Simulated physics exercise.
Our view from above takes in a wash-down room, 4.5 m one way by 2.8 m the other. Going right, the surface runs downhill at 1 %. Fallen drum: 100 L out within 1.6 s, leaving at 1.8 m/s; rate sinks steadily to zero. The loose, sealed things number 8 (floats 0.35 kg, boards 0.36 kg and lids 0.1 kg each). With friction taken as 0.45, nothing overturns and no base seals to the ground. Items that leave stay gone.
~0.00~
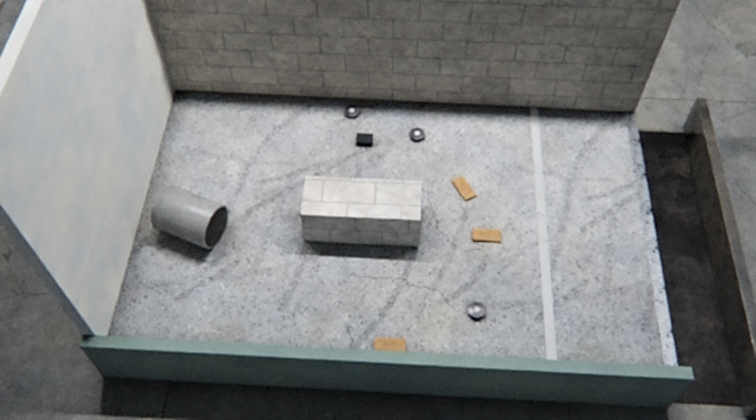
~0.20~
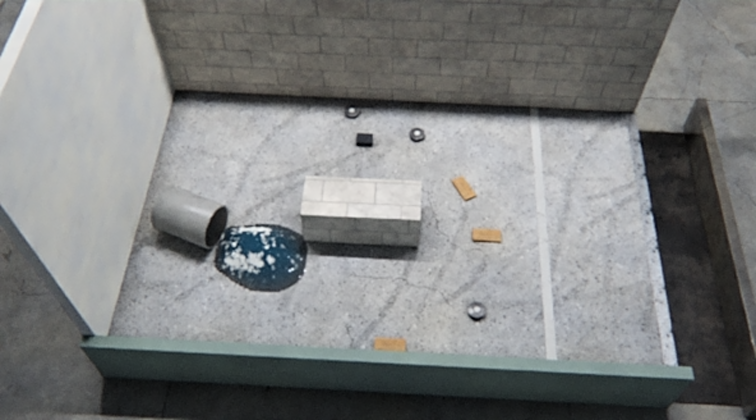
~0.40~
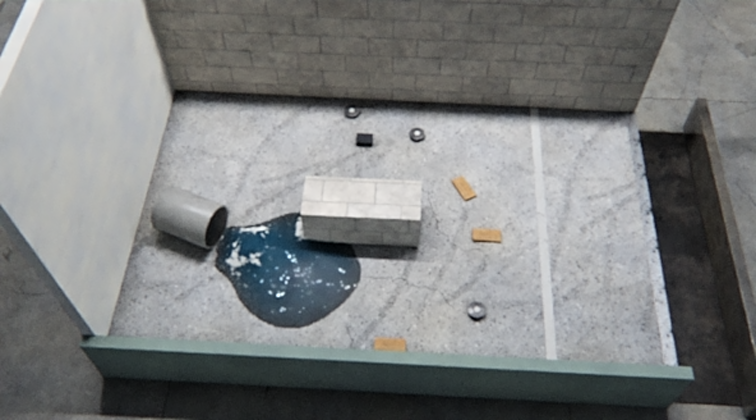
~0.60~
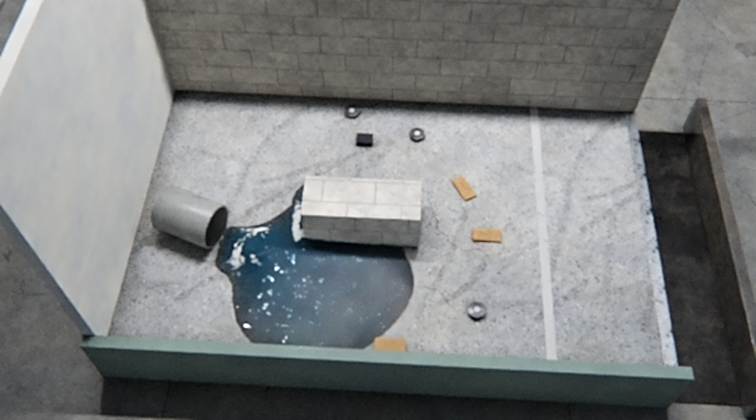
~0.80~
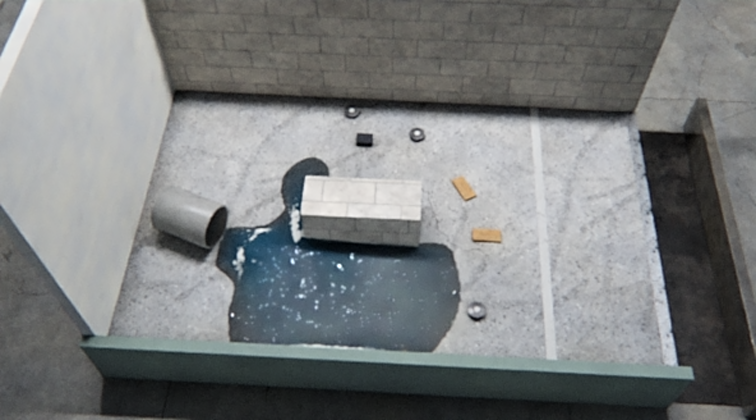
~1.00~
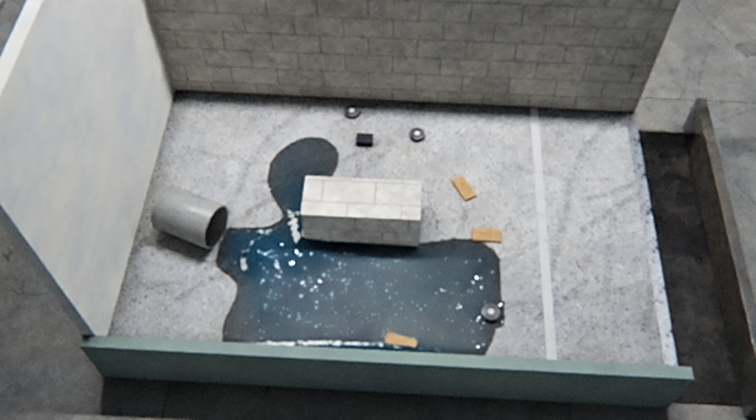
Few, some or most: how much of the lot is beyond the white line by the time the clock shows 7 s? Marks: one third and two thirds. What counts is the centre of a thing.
That comes to less than a third.
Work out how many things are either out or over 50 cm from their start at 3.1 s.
I make it 2.
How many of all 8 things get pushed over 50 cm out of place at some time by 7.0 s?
I make that 3.
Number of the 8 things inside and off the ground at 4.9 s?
Of them, 0.
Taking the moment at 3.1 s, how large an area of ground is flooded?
Wet area: Approx. 3.5 m2.
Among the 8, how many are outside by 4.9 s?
The answer is 2 at that time.
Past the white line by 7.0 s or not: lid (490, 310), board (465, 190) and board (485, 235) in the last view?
First got there, second never got there, third never got there.
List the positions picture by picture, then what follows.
In the first picture, a lid at (477, 310), on the bottom; a board at (390, 345), on the bottom; 0.0 m2 under water; 0 of 8 have shifted.
In the second picture, a lid at (477, 310), on the bottom; a board at (390, 345) rests on the ground; 0.4 m2 under water; 0 of 8 have shifted.
In the third picture, a lid at (477, 310), on the bottom; a board at (390, 345) rests on the ground; water covers 0.9 m2; 0 of 8 have shifted.
In the fourth picture, a lid at (477, 310), on the bottom; a board at (390, 345), on the bottom; water covers 1.6 m2; 0 of 8 have shifted.
In the fifth picture, a lid at (477, 310) rests on the ground; a board at (391, 346) rests on the ground; water covers 2.3 m2; 0 of 8 have shifted.
In the sixth picture, a lid at (491, 312) rests on the ground, 12 cm from its start; a board at (400, 343), afloat, 8 cm from its start; 2.9 m2 under water; 2 of 8 have shifted.
After 1.4 s 1 of 8 are over the mark; 1 afloat.
After 3.1 s 2 of 8 are over the mark; 0 afloat.
After 4.9 s 2 of 8 are over the mark; 0 afloat.
After 7.0 s 2 of 8 are over the mark; 0 afloat.
